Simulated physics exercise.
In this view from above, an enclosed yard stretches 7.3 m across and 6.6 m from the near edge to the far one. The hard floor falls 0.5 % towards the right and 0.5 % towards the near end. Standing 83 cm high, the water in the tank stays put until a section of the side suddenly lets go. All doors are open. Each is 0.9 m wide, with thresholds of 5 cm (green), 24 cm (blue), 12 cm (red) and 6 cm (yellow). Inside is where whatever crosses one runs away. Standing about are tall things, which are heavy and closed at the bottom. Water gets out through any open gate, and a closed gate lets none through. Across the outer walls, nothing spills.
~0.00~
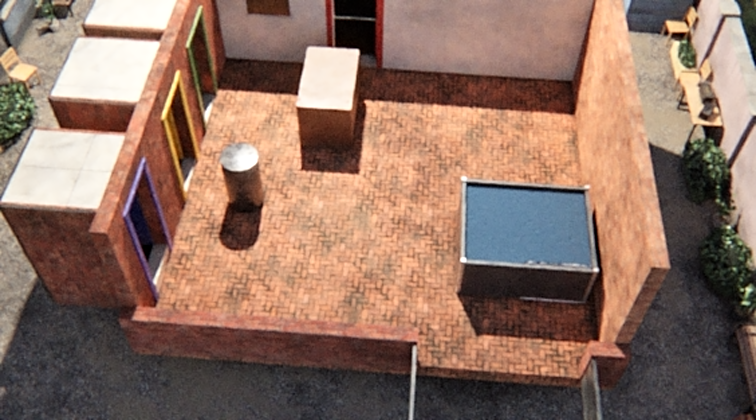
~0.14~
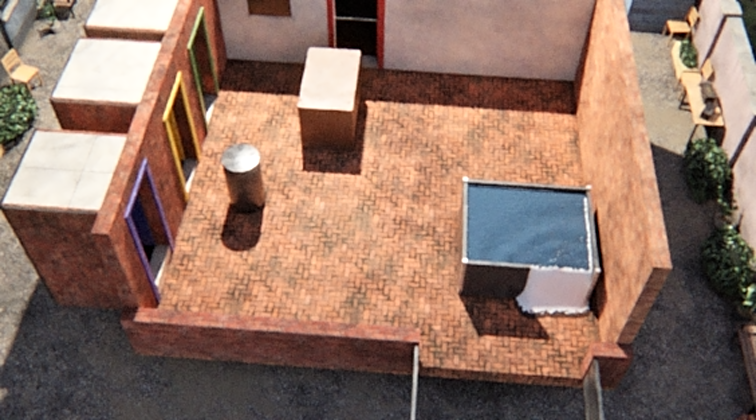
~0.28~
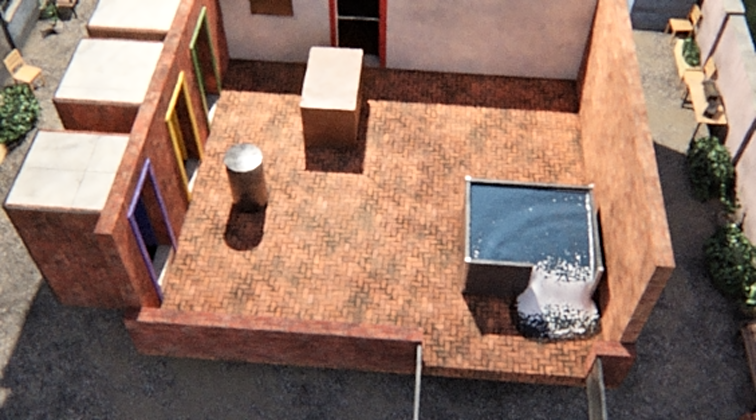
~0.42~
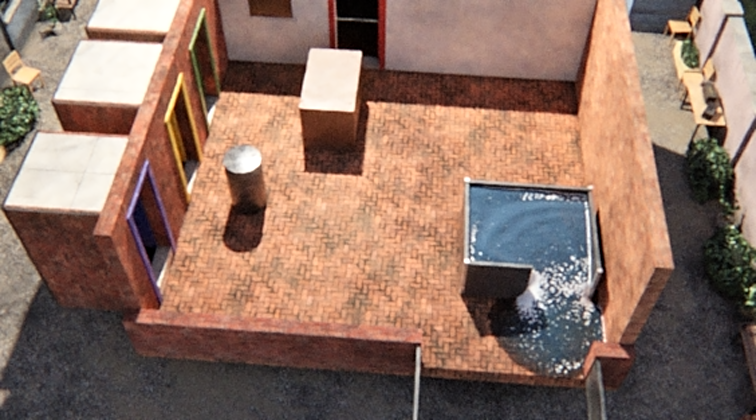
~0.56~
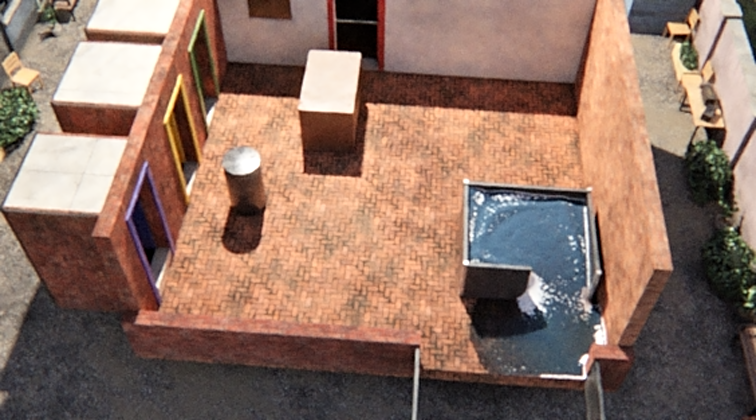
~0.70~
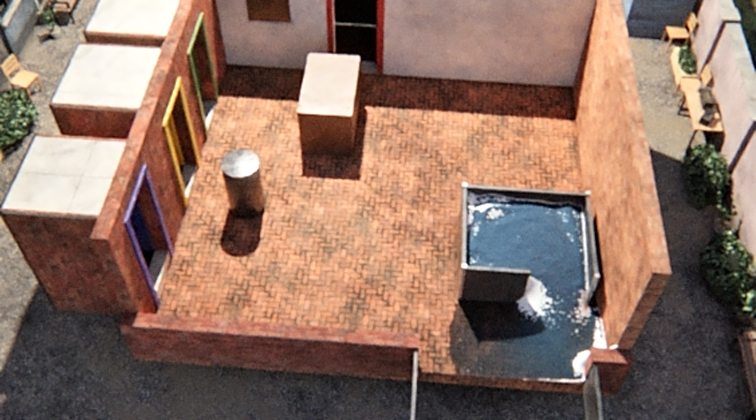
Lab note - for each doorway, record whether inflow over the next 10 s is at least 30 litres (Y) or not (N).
Record: Green door N; blue door N; red door N; yellow door N.
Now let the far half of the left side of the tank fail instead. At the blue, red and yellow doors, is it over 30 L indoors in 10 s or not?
Door blue stays within, door red stays within, door yellow goes beyond.
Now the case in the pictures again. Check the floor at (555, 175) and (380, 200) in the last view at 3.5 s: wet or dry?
Soaked, untouched.
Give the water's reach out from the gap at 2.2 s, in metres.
3.4 m.
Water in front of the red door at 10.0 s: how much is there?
Depth: ~ 0.5 cm.
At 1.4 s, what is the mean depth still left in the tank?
Average depth: About 51 cm.
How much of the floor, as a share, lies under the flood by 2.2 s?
I'd guess around 5 %.
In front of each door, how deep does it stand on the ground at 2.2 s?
You'd see green at 0 cm, blue at 0 cm, red at 0 cm and yellow at 0 cm.
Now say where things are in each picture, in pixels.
The first frame shows the tank at (526, 226) is whole and still, 83 cm deep.
In the second frame, water pours out at (556, 289) and has run 0.6 m, to (521, 308); typically 9 cm deep outside, 83 cm at the tank's back.
In the third frame, the front is at (524, 332), 0.9 m from the gap at (558, 288); 0.9 m2 of floor is under water; 82 cm left at the back of the tank.
In the fourth frame, water pours out at (557, 290) and has run 1.5 m, to a hidden place; typically 11 cm deep outside, 76 cm at the tank's back.
In the fifth frame, water pours out at (556, 292) and has run 1.7 m, to a hidden place; typically 11 cm deep outside, 71 cm at the tank's back.
In the sixth frame, water pours out at (555, 295) and has run 2.0 m, to a hidden place; typically 10 cm deep outside, 72 cm at the tank's back.
After 1.4 s water covers 5 % of the floor and is deepest (62 cm) near (598, 371); green door not reached, blue door not reached, red door not reached, yellow door not reached.
After 2.2 s water covers 5 % of the floor and is deepest (42 cm) near (598, 371); green door not reached, blue door not reached, red door not reached, yellow door not reached.
After 3.5 s water covers 15 % of the floor and is deepest (29 cm) near (598, 371); green door not reached, blue door not reached, red door not reached, yellow door not reached.
After 6.0 s water covers 15 % of the floor and is deepest (16 cm) near (598, 371); green door not reached, blue door not reached, red door not reached, yellow door not reached.
After 10.0 s water covers 20 % of the floor and is deepest (8 cm) near (598, 371); green door not reached, blue door not reached, red door not reached, yellow door not reached.
